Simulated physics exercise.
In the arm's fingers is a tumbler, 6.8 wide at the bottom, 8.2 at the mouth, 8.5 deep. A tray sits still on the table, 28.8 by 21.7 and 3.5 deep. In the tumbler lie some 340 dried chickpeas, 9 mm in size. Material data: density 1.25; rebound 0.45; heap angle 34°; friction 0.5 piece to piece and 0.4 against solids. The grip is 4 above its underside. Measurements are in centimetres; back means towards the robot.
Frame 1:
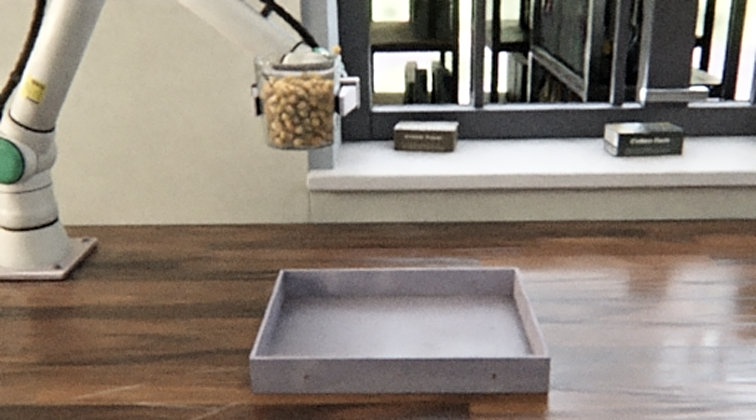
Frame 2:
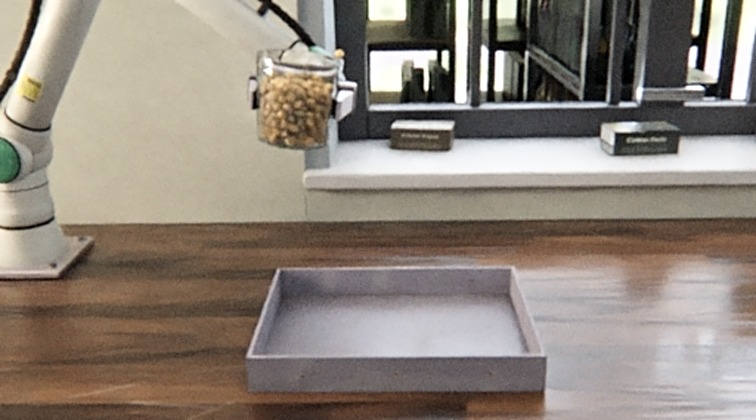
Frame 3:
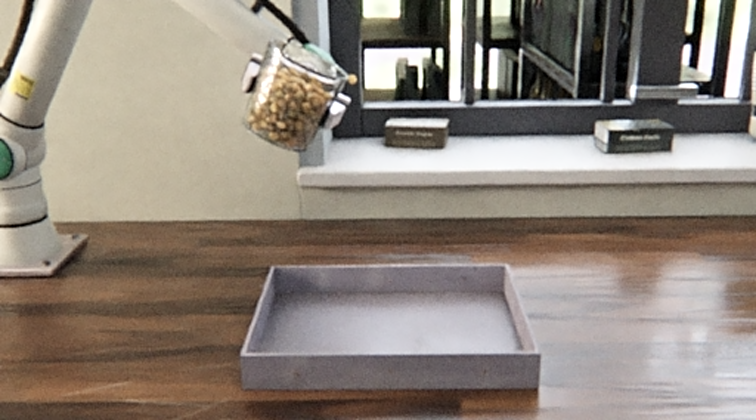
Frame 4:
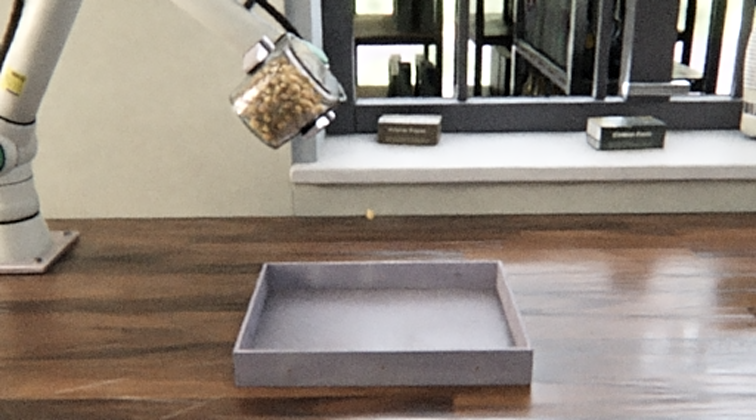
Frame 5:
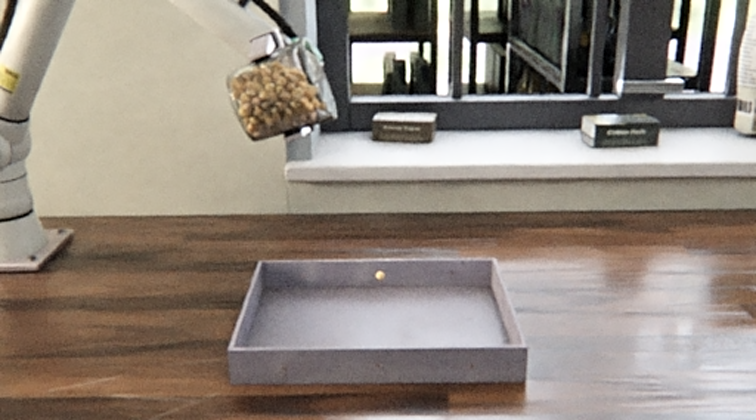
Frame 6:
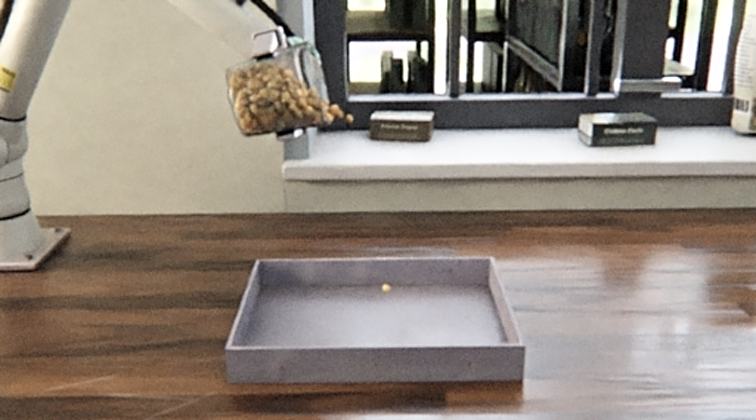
Robot arm tilting a clear tumbler of dried chickpeas steeply forward above a grey tray, with one chickpea dropping into the tray.
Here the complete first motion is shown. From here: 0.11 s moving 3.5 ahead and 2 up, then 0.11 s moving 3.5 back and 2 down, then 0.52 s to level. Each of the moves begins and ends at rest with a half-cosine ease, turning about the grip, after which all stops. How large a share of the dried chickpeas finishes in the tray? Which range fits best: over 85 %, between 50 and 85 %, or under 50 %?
The range that fits is between 50 and 85 %.
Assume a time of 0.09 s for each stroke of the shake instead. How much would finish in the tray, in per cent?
It would come to roughly 90 %.
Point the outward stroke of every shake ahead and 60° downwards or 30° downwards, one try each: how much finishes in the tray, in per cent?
10 and 30 %.
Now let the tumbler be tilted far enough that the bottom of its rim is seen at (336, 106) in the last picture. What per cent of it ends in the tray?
About 35 percent.
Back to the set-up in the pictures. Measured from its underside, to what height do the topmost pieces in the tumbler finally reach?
Height at rest: Approx. 5.0 cm.
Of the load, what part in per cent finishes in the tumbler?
Near 30 in a hundred.
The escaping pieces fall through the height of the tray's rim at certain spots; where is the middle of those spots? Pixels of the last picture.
They come through centred close to (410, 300).
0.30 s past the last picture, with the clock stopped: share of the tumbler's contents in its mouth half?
I'd say close to 70 per cent.
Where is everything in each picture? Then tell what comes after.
Tumbler middle at (299, 102), level; upper third of the load around (300, 94), from x 265 to 335, top at y 50; 341 in the tumbler, in the first picture.
Tumbler middle at (296, 101), tilted 7° forward; upper third of the load around (293, 92), from x 265 to 340, top at y 55, in the second picture.
Tumbler middle at (291, 99), tilted 27° forward; upper third of the load around (283, 89), from x 250 to 355, top at y 70; 340 in the tumbler, 1 in flight or on a rim, in the third picture.
Tumbler middle at (285, 96), tilted 50° forward; upper third of the load around (277, 84), from x 240 to 370, top at y 65; 340 in the tumbler, 1 in flight or on a rim, in the fourth picture.
Tumbler middle at (280, 94), tilted 70° forward; upper third of the load around (269, 81), from x 235 to 380, top at y 65; 340 in the tumbler, 1 in the tray, in the fifth picture.
Tumbler middle at (277, 93), tilted 77° forward; upper third of the load around (262, 84), from x 235 to 385, top at y 65; 339 in the tumbler, 1 in the tray, 1 in flight or on a rim, in the sixth picture.
Then, 0.30 s later, tilted 73° forward, highest piece 27 above the table; 120 in the tumbler, 7 in the tray, 214 in flight or on a rim.
Then, 0.59 s later, tilted 14° forward, highest piece 30 above the table; 234 in the tray, 107 in the tumbler.
Then, 0.94 s later, level, highest piece 28 above the table; 234 in the tray, 107 in the tumbler.
Then, 1.99 s later, level, highest piece 28 above the table; 234 in the tray, 107 in the tumbler.
At rest, 234 in the tray, 107 in the tumbler. That is 69 % in the tray.
